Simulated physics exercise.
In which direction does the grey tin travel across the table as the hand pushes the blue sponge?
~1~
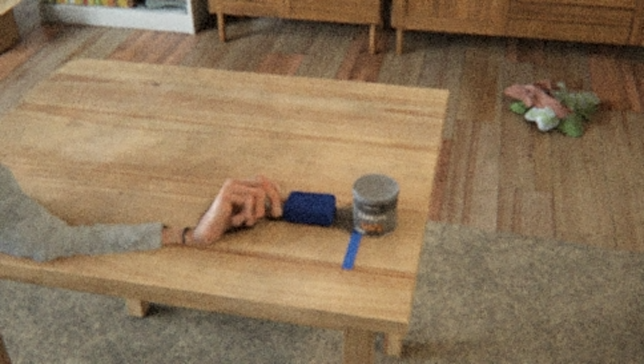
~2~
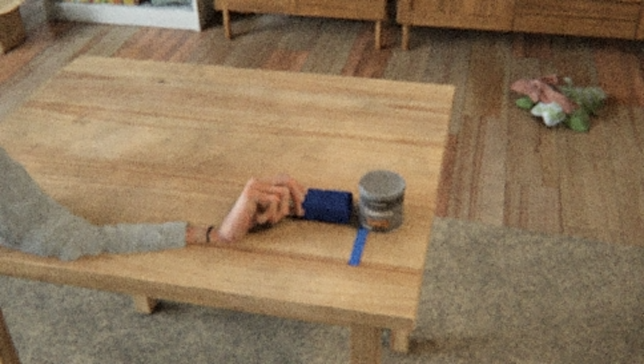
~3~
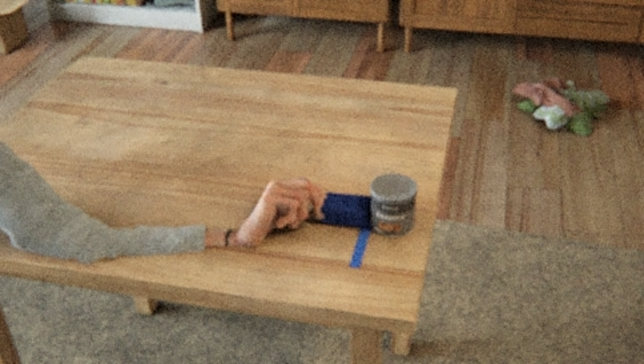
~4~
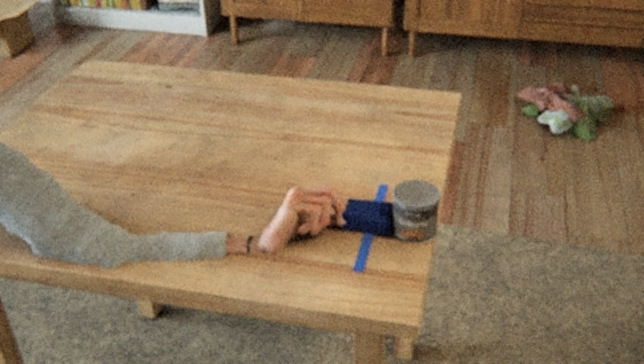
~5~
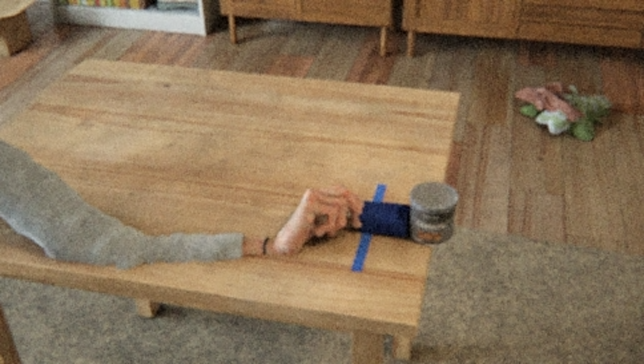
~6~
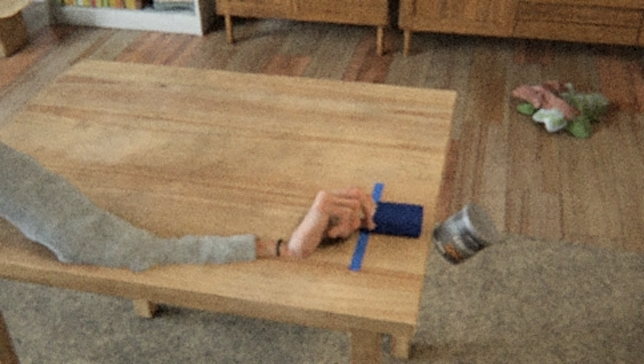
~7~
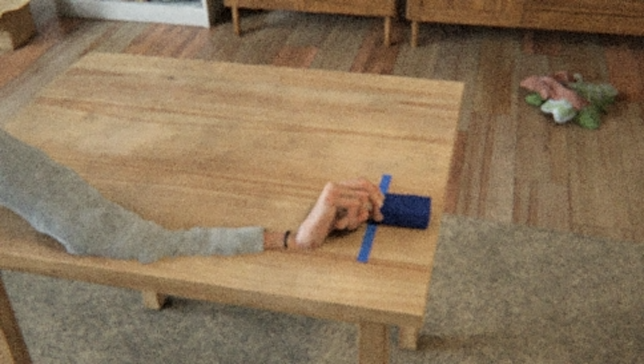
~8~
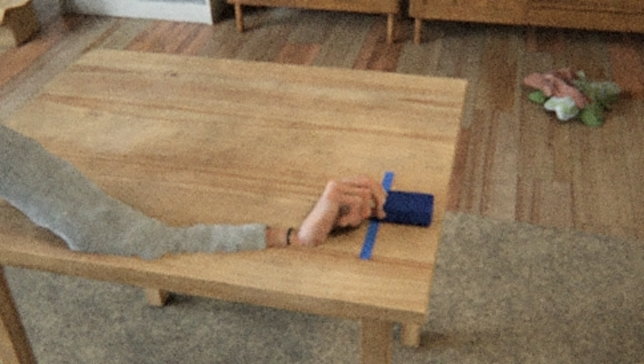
The grey tin travels to the right, toward the edge of the table.
